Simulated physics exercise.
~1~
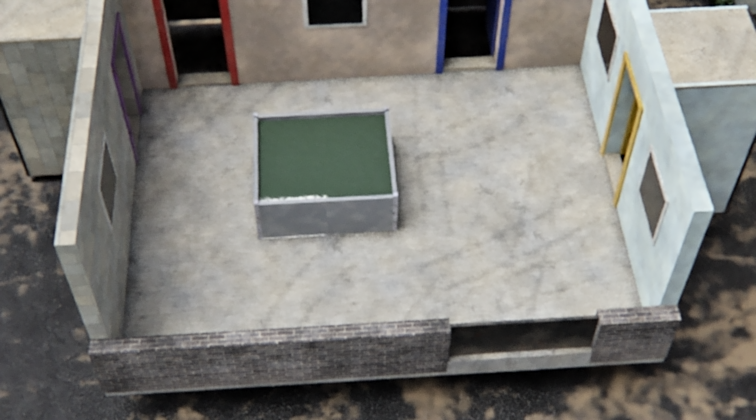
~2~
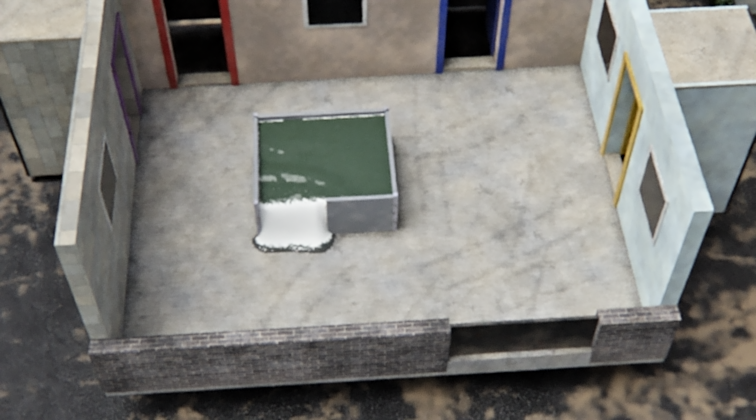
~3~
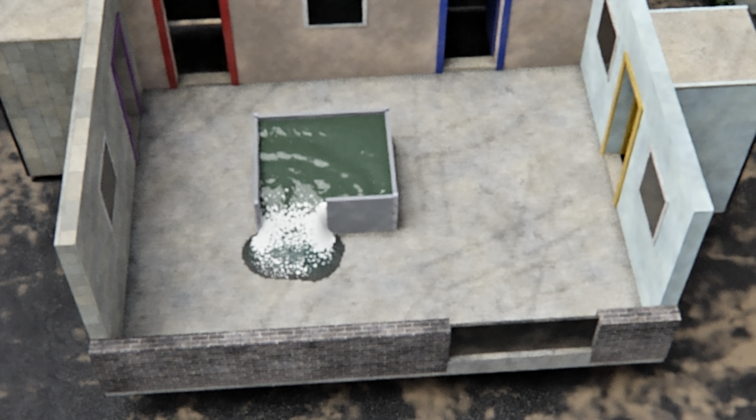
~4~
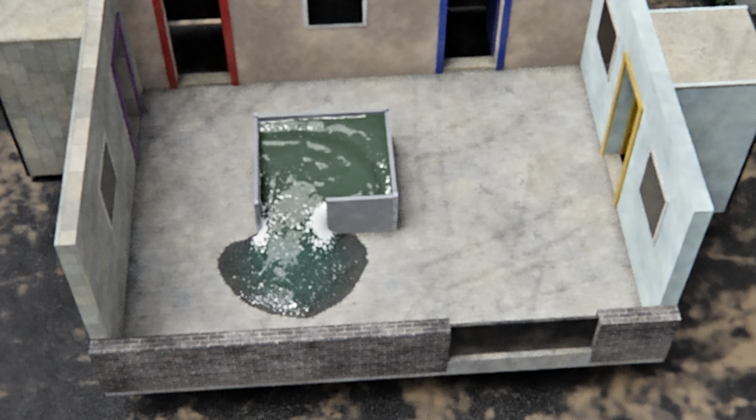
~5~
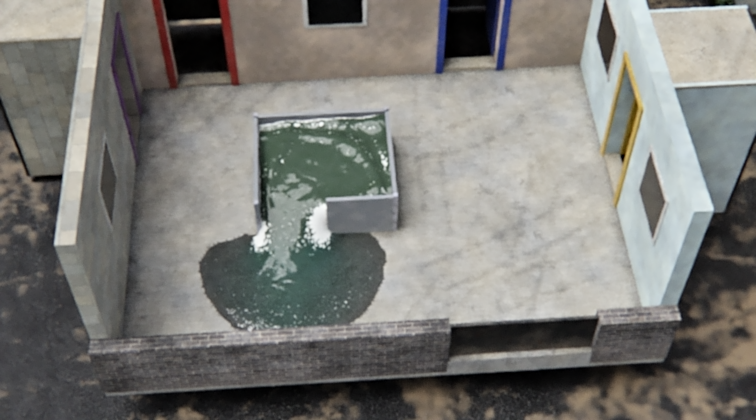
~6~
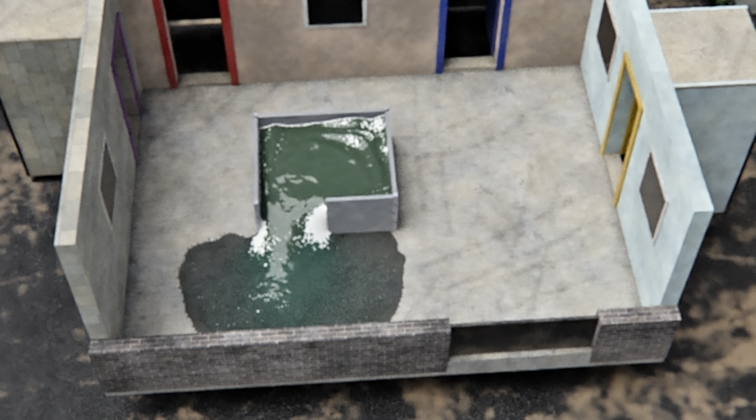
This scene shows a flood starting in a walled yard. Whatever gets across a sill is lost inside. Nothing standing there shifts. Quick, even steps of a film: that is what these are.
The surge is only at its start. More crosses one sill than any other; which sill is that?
The red one.
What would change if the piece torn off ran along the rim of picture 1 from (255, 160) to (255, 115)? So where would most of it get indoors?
It is the one in purple.
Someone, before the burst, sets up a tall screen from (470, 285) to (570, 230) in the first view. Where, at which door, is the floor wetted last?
That's the one in blue.
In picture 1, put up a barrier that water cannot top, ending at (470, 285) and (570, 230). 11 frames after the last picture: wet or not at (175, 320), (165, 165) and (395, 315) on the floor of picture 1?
Lab note - three points, in order: Flooding; no flooding; flooding.
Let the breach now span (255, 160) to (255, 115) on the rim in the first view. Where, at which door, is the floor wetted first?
Answer: The door marked purple.
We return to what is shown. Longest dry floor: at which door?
Answer: The one in blue.
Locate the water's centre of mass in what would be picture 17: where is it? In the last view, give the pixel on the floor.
Centre: Close to (296, 257).
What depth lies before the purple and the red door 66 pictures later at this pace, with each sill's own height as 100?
Some 200 percent and then some 140 percent.
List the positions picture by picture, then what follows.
The open tank at (324, 158) is whole and still, in the first picture.
The front is at (260, 246), out from the gap at (294, 224), in the second picture.
The front is at (326, 272), out from the gap at (294, 224), in the third picture.
The front is at (311, 311), out from the gap at (294, 225), in the fourth picture.
Water pours out at (294, 225) and has run to a hidden place, in the fifth picture.
The front is at a hidden place, out from the gap at (294, 224), in the sixth picture.
A moment on, water covers 20 % of the floor; blue door not reached, purple door not reached, red door not reached, yellow door not reached.
Next, water covers 25 % of the floor; blue door not reached, purple door not reached, red door not reached, yellow door not reached.
Then, water covers 60 % of the floor; blue door not reached, purple door wet at the sill, nothing in, red door not reached, yellow door not reached.
Later, water covers 85 % of the floor; blue door not reached, purple door wet at the sill, nothing in, red door some in, yellow door wet at the sill, nothing in.
In the end, water covers 95 % of the floor; blue door wet at the sill, nothing in, purple door some in, red door a lot in, yellow door wet at the sill, nothing in; the red door has let in the most.
